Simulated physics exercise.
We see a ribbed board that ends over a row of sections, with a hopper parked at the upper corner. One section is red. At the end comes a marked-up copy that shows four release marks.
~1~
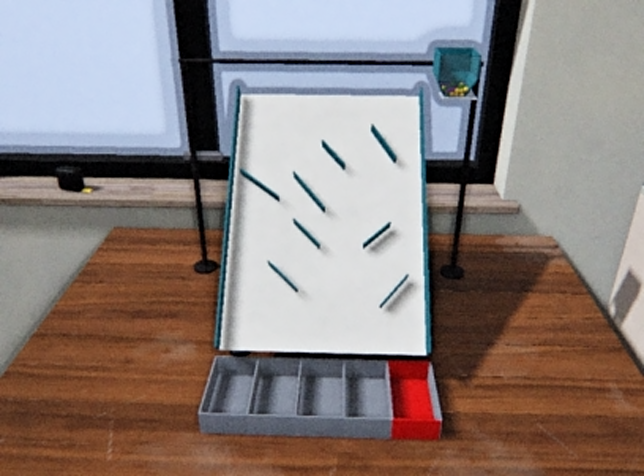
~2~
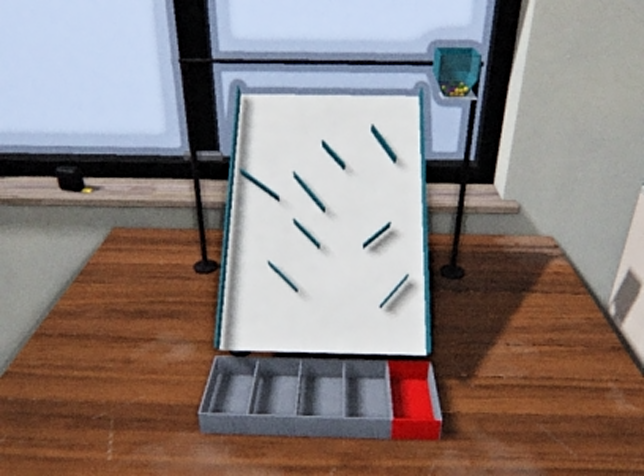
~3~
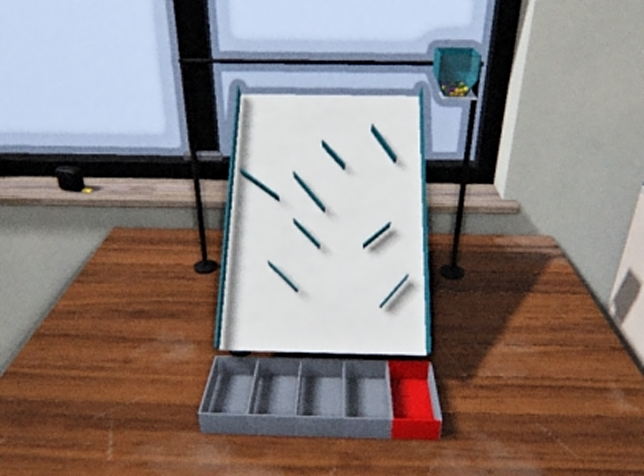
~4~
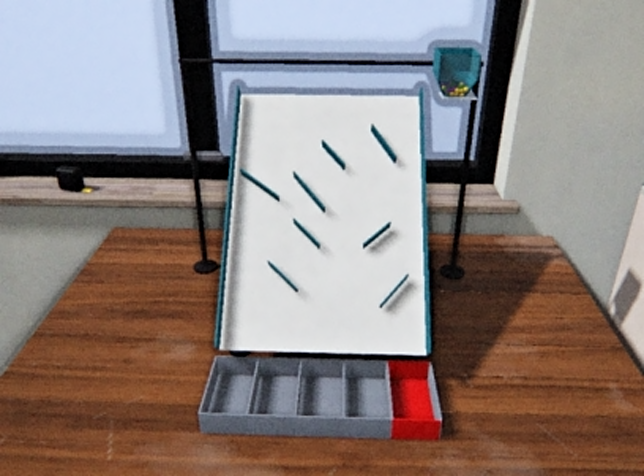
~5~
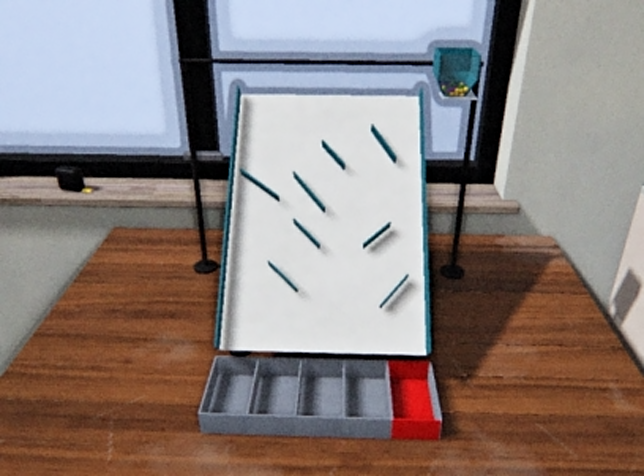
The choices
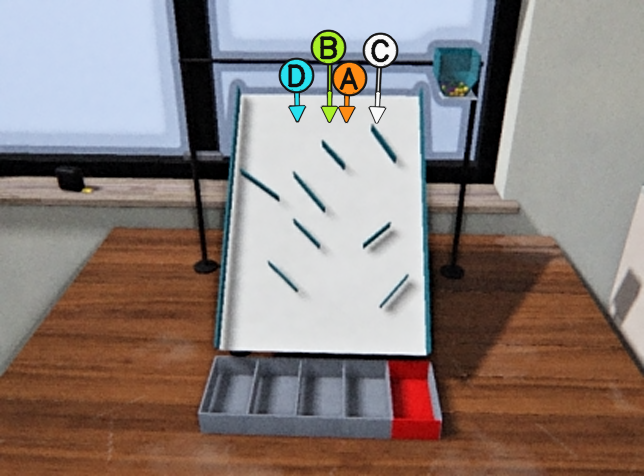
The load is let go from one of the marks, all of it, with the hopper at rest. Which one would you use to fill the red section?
Choose C.
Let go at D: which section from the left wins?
It is the fourth one.
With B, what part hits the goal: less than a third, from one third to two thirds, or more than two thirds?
Mark B gives less than a third.
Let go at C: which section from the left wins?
It is the fifth one.
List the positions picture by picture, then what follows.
The first picture shows hopper at (455, 86), round plastic beads, door shut.
The second picture shows ribs (322, 140) to (345, 164), (372, 124) to (396, 157), (240, 168) to (278, 196).
The third picture shows ribs (293, 171) to (324, 208), (293, 218) to (319, 244), (364, 244) to (391, 222).
The fourth picture shows ribs (268, 261) to (297, 289), (381, 305) to (408, 274).
The fifth picture shows red section at (416, 428), number 5 of 5 from the left.
On the marked copy, mark A meets the board at (346, 116); mark B meets the board at (329, 116); mark C meets the board at (376, 116); mark D meets the board at (297, 115).
For mark A, a small part in the red section, most in other sections, a small part outside the box.
For mark B, a small part in the red section, most in other sections, a small part outside the box.
For mark C, about half in the red section, about a third in other sections, a small part outside the box.
For mark D, a small part in the red section, about two thirds in other sections, about a quarter outside the box.
